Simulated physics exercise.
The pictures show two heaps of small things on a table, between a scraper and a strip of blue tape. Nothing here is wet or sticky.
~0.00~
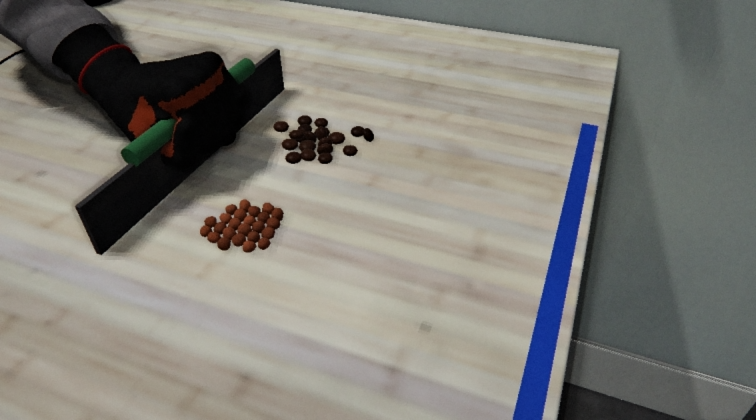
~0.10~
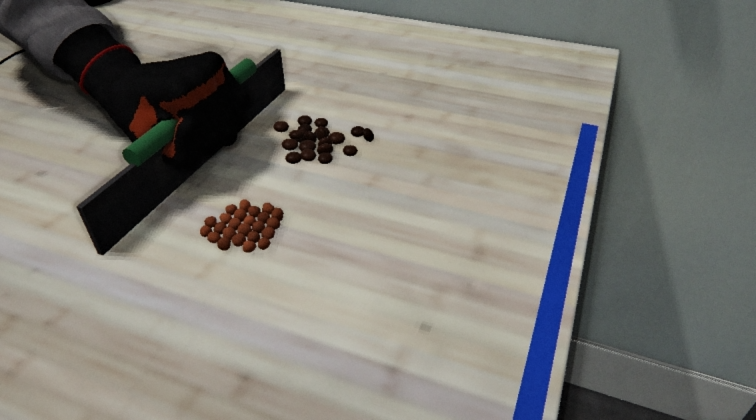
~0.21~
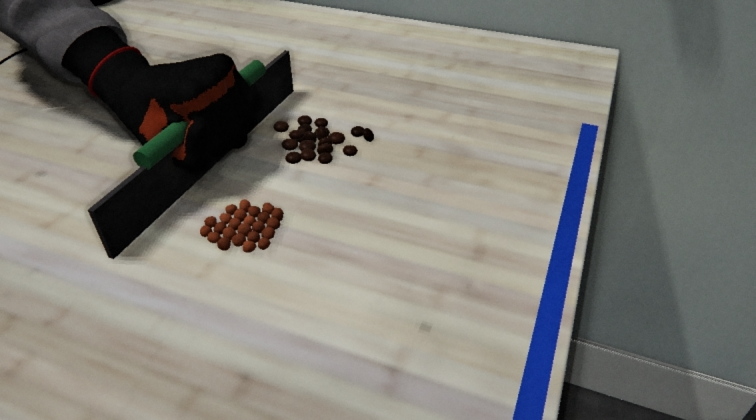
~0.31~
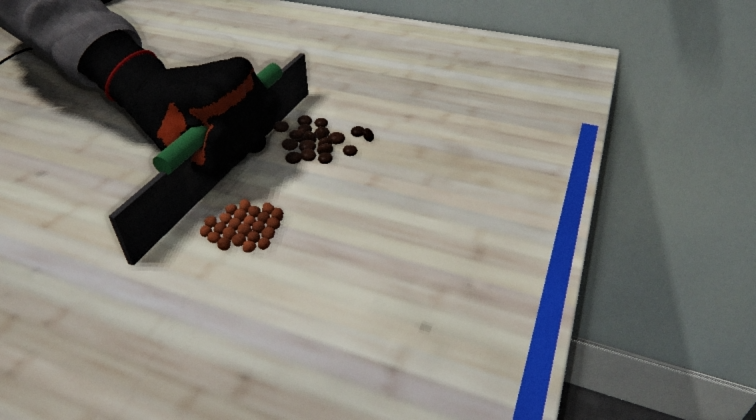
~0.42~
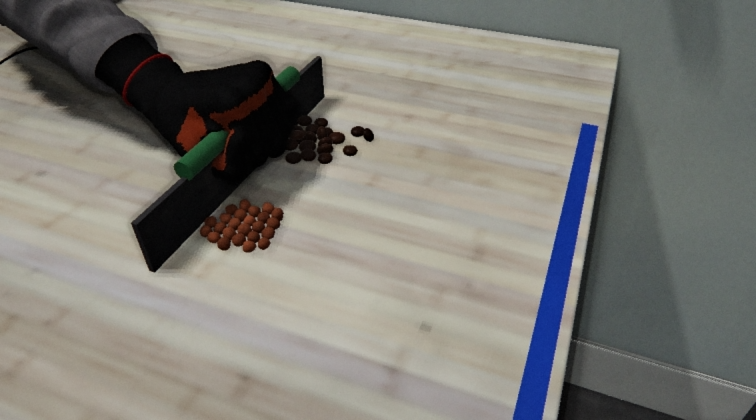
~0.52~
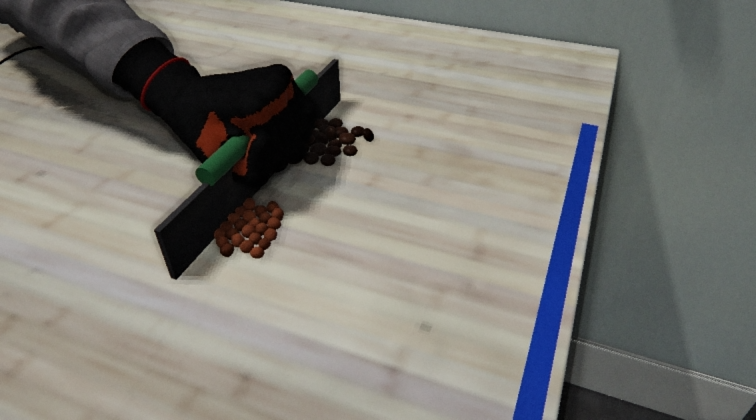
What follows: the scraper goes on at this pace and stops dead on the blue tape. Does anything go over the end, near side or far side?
Near lot: It tumbles over the end, in part at least. Far lot: It tumbles over the end, in part at least.
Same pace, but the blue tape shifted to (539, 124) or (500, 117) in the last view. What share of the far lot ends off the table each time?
The first gives 0 %, the second 0 %.
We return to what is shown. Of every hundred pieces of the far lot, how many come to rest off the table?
Roughly 100 in a hundred.
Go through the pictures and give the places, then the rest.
In the first picture, scraper at (106, 215), at rest; blue tape at (588, 134), right by the edge; edge at (587, 250); near lot at (244, 230), a few clay pellets; far lot at (311, 137), a few flat chocolate drops.
In the second picture, scraper at (107, 215); far lot at (311, 137).
In the third picture, scraper at (118, 219); near lot at (244, 230).
In the fourth picture, scraper at (138, 225); far lot at (311, 137).
In the fifth picture, scraper at (159, 231); near lot at (244, 230).
In the sixth picture, scraper at (181, 238); blue tape at (588, 134); edge at (587, 250); near lot at (248, 231), about a third pushed along; far lot at (322, 139), about two thirds pushed along.
Around 1.24 s, scraper still moving, near (418, 161); near lot all on the table, its front near (419, 287); far lot all on the table, its front near (485, 178).
Around 1.98 s, scraper stopped at the blue tape; near lot about two thirds over the edge; far lot about two thirds over the edge.
Around 2.26 s, scraper stopped at the blue tape; near lot all over the edge; far lot all over the edge.
Finally (2.5 s), scraper stopped at the blue tape; near lot all over the edge; far lot all over the edge.
